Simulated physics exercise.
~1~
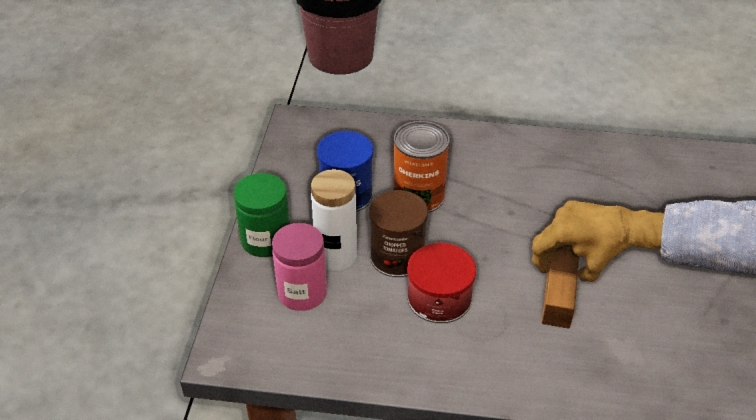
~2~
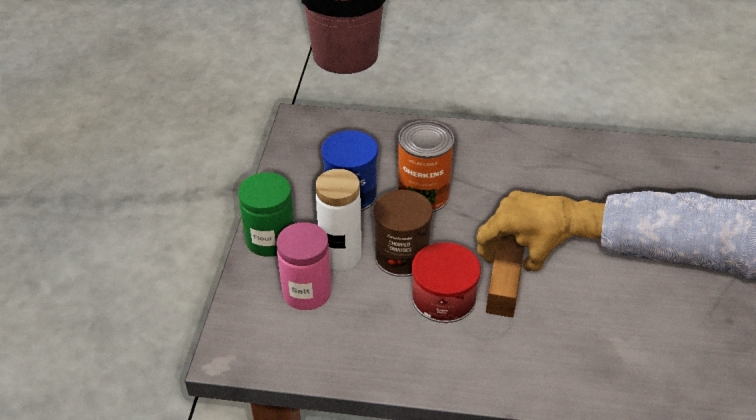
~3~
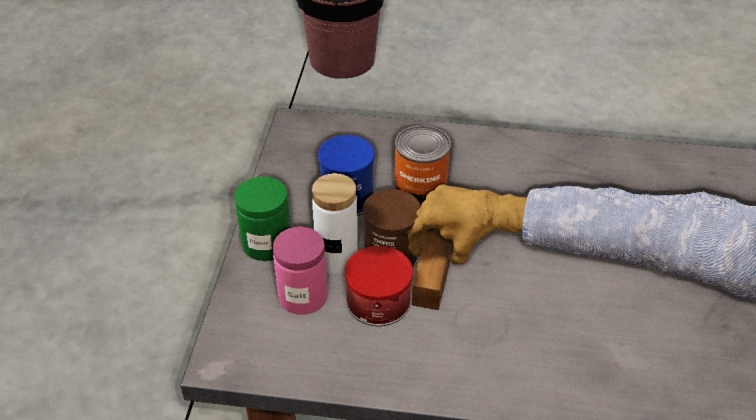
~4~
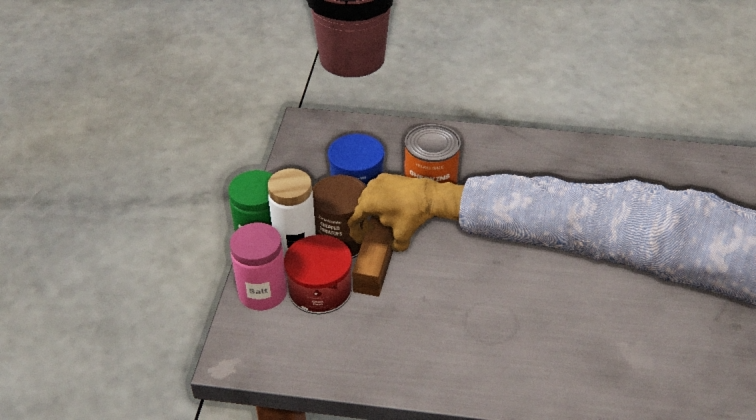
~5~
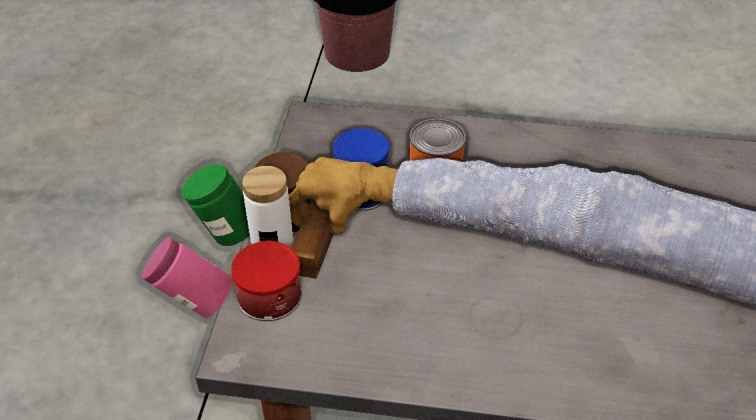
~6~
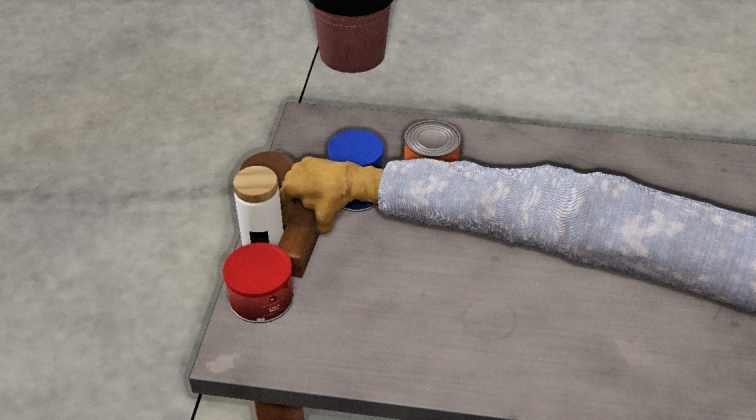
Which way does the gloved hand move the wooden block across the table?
The hand moves the wooden block to the left, towards the end of the table where the jars and tins stand.
